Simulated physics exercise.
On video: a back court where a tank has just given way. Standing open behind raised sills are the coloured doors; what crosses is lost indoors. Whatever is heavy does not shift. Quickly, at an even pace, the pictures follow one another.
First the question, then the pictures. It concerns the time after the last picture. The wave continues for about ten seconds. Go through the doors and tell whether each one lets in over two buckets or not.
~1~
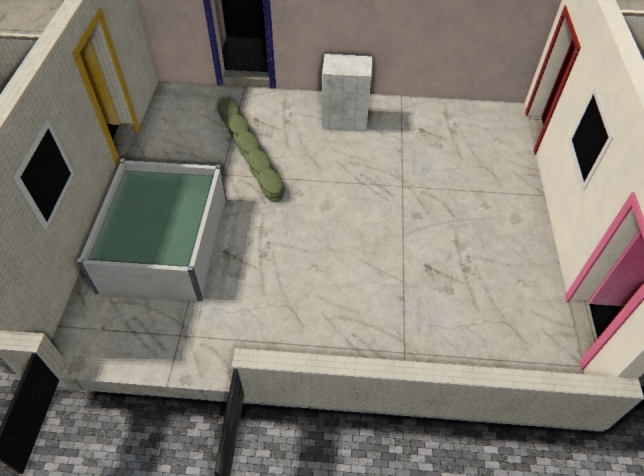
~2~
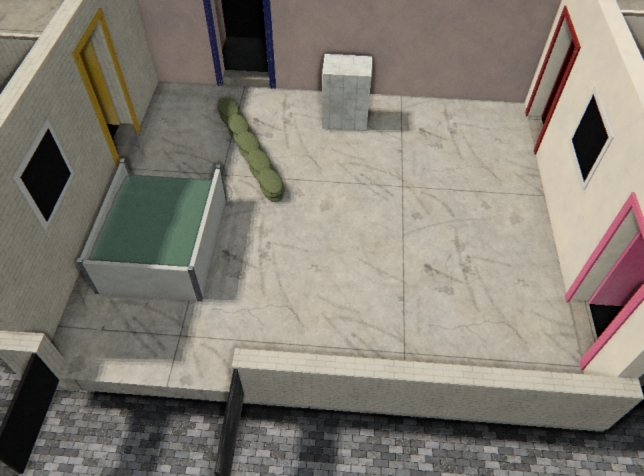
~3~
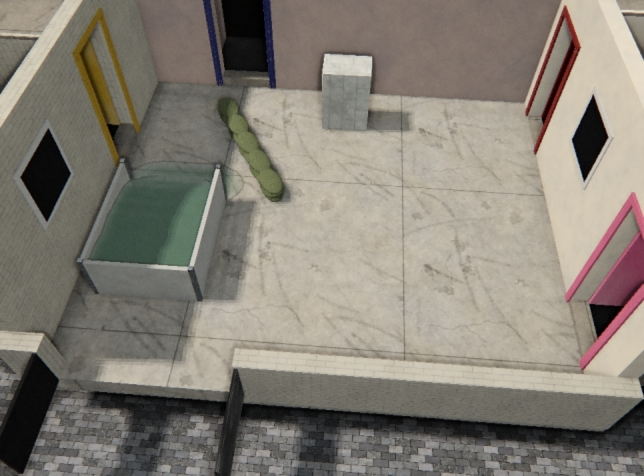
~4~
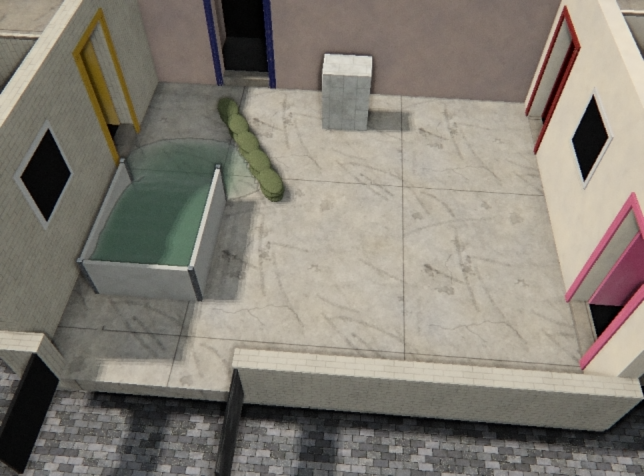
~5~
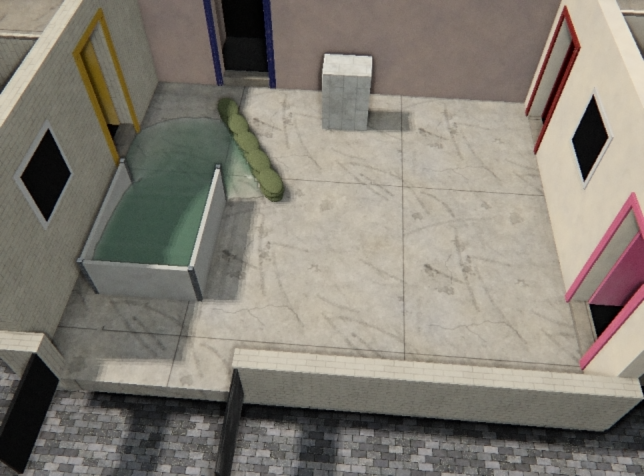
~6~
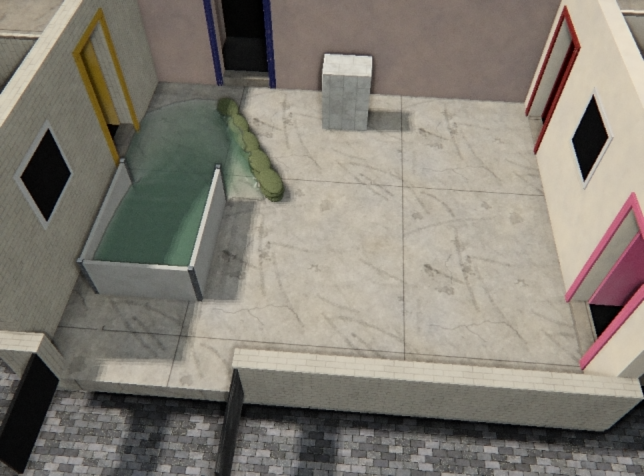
Outcome: The blue door is not overrun past two buckets, the pink door is not overrun past two buckets, the yellow door is not overrun past two buckets, the red door is overrun past two buckets.
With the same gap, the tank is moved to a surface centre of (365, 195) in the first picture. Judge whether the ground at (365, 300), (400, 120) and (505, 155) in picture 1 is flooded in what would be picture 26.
First spot bare, second swamped, third swamped.
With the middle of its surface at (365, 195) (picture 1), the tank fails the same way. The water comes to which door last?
The one in pink comes last.
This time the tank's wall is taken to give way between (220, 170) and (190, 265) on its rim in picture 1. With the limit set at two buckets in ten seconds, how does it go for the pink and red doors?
Lab note: Pink door above the mark, red door above the mark.
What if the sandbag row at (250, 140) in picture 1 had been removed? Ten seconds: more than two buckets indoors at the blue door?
As for the blue door, it rises above the limit.
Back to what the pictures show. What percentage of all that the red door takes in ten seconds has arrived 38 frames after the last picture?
Share at that point: Close to 70 in a hundred.
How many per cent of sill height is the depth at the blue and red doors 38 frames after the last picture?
Roughly 40 % and 280 %, respectively.
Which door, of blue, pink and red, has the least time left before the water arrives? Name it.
That would be the blue-painted one.
A moment on, water covers 15 % of the floor; the blue door wet at the sill, nothing in, the pink door not reached, the yellow door wet at the sill, nothing in, the red door not reached.
Next, water covers 20 % of the floor; the blue door wet at the sill, nothing in, the pink door not reached, the yellow door wet at the sill, nothing in, the red door not reached.
Then, water covers 35 % of the floor; the blue door under two buckets in, the pink door not reached, the yellow door under two buckets in, the red door not reached.
Later, water covers 65 % of the floor; the blue door under two buckets in, the pink door not reached, the yellow door under two buckets in, the red door over two buckets in.
In the end, water covers 75 % of the floor; the blue door under two buckets in, the pink door wet at the sill, nothing in, the yellow door under two buckets in, the red door over two buckets in.
